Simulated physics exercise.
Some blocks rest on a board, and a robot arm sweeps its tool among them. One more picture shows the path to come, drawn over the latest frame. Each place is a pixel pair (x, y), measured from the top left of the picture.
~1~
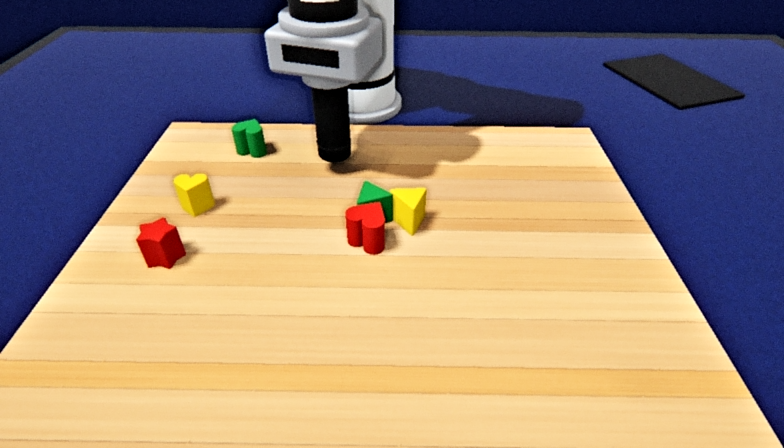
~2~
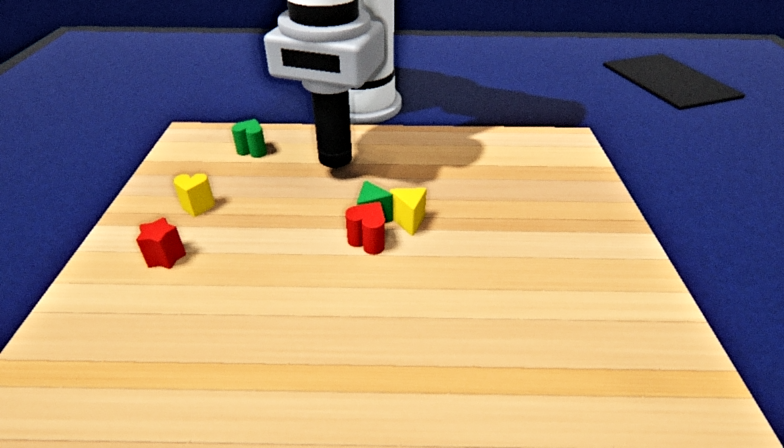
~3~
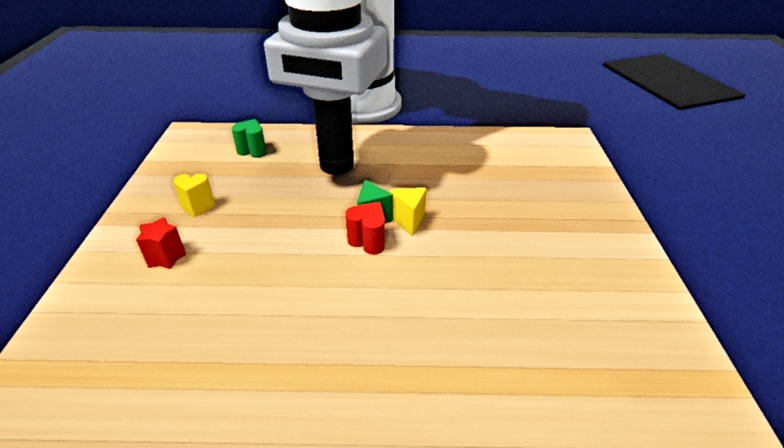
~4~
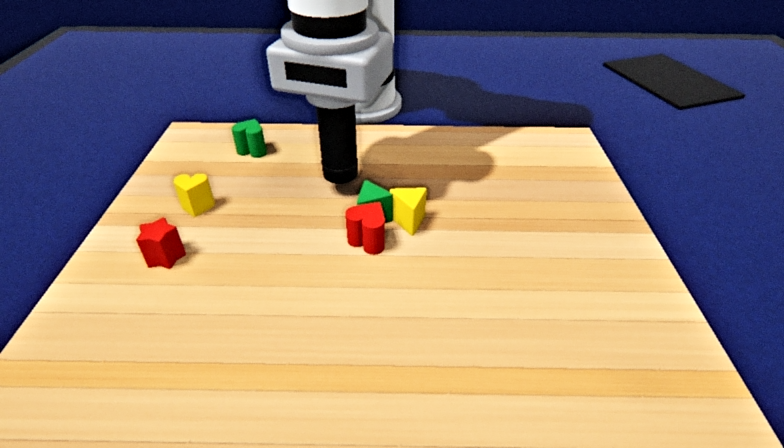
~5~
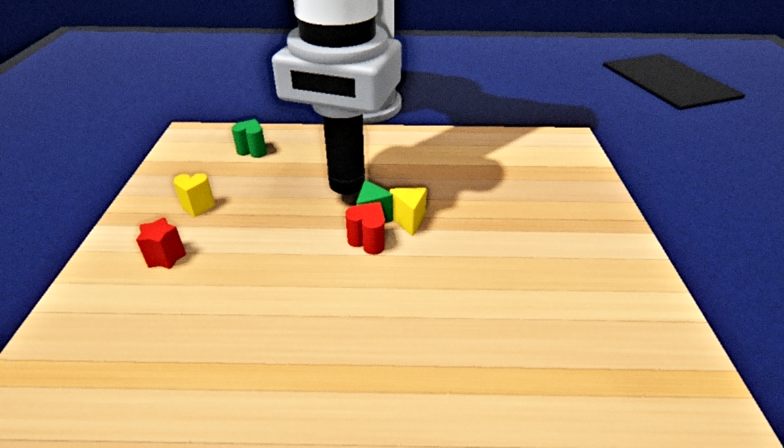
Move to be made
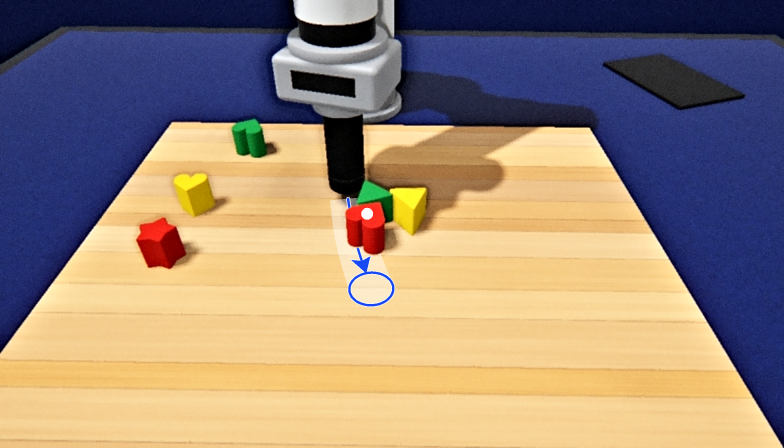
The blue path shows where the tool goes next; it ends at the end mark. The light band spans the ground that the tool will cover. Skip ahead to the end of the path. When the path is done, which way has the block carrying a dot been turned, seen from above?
It spins against the clock.
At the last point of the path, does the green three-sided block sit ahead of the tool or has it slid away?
The tool passes it.
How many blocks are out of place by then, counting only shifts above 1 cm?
Blocks that move over 1 cm: Two.
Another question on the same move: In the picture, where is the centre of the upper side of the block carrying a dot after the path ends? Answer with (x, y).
Its top middle is near (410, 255).
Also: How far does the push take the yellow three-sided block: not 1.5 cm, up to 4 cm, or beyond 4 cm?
Displacement: Within 1.5 cm.
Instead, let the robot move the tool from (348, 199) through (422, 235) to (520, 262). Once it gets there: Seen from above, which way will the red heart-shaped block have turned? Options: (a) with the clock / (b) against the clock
a (with the clock)
Drawn move, from (348, 199) through (352, 225) and (360, 255) to (371, 288); the dot is on the red heart-shaped block.
What follows on the original path. One third of the way, tool at (351, 211); red heart-shaped block at (371, 218); green three-sided block at (383, 198).
Two thirds of the way, tool at (359, 240); red heart-shaped block at (391, 240), turned 40° anticlockwise; green three-sided block at (386, 204), turned 20° anticlockwise.
At the end, tool at (371, 274); red heart-shaped block at (410, 255), turned 90° anticlockwise; green three-sided block at (386, 204), turned 20° anticlockwise; yellow three-sided block still.
